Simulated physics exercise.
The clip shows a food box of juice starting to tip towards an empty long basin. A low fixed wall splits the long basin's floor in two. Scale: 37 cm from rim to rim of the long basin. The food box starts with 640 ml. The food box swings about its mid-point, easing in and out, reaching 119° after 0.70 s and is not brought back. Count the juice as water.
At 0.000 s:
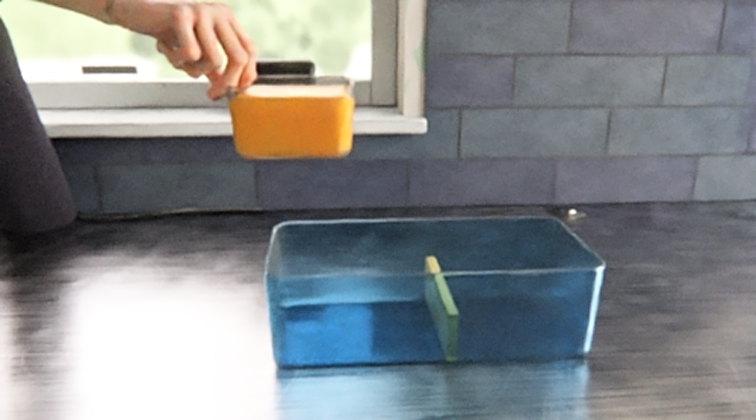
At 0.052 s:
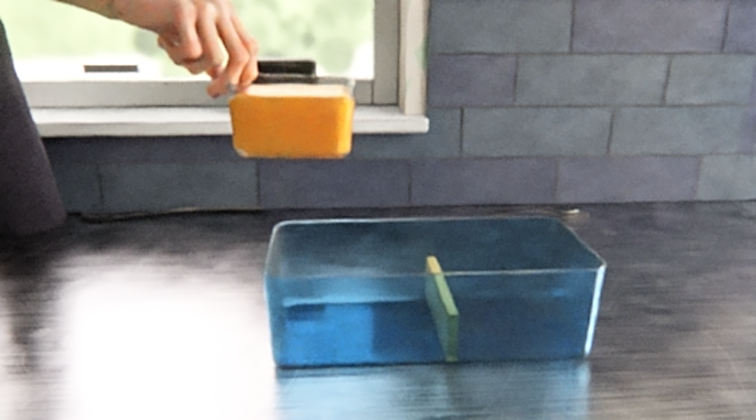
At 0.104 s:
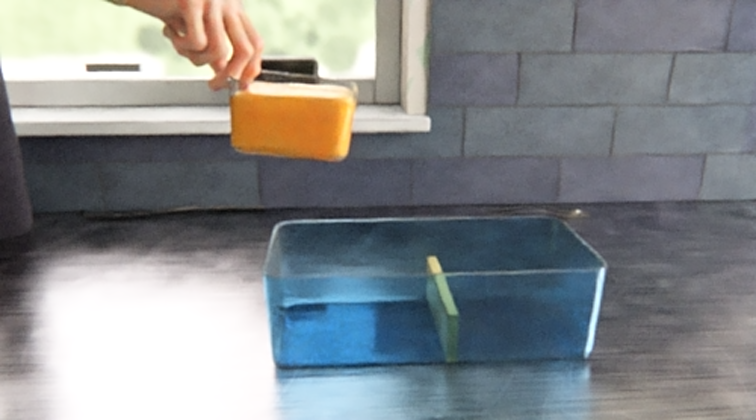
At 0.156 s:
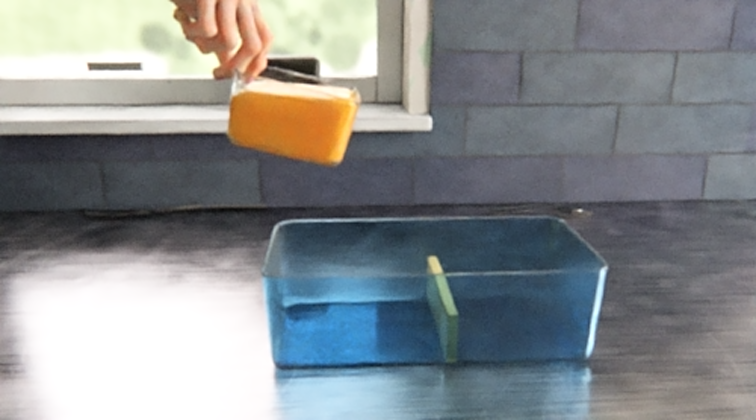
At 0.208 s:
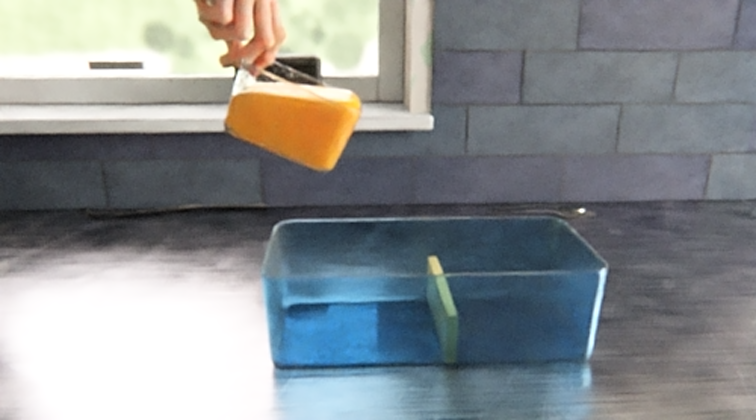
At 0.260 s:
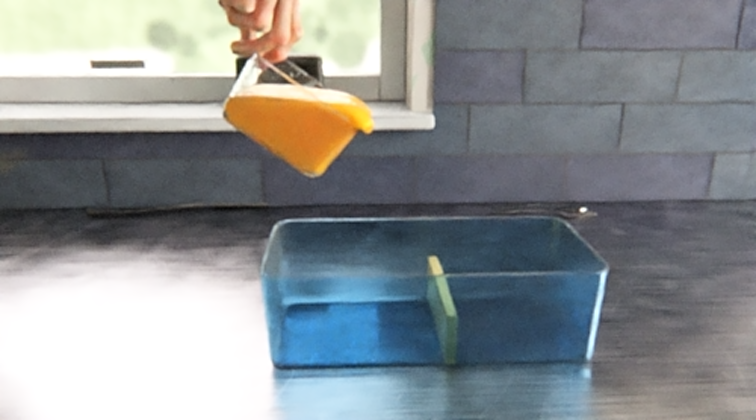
A hand tilts a clear box of orange juice rightward above a divided blue basin.
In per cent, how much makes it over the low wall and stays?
The far part has some 3 per cent.
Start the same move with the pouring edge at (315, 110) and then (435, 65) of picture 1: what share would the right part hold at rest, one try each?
In turn about 5 and 85 per cent.
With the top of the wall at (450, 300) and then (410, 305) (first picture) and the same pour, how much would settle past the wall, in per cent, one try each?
First 15, then 50 per cent.
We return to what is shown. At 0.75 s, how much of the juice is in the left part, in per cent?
Some 90 per cent.
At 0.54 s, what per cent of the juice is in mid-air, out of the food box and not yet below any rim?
About 40 per cent.
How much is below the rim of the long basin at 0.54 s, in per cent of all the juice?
About 46 per cent.
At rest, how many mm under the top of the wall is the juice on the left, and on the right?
Left about 40 mm, right about 60 mm.
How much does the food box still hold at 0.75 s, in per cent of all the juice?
About 1 per cent.
After 0.54 s the tilt is 105° and 14 per cent is still to pour, 45 is left of the wall and 0 right of it.
After 0.75 s the tilt is 119° and 1 per cent is still to pour, 90 is left of the wall and 0 right of it.
After 0.96 s the tilt is 119° and 0 per cent is still to pour, 95 is left of the wall and 3 right of it.
After 1.20 s the tilt is 119° and 0 per cent is still to pour, 95 is left of the wall and 3 right of it.
In the end 94 per cent lies left of the wall, 3 right of it and 3 outside.
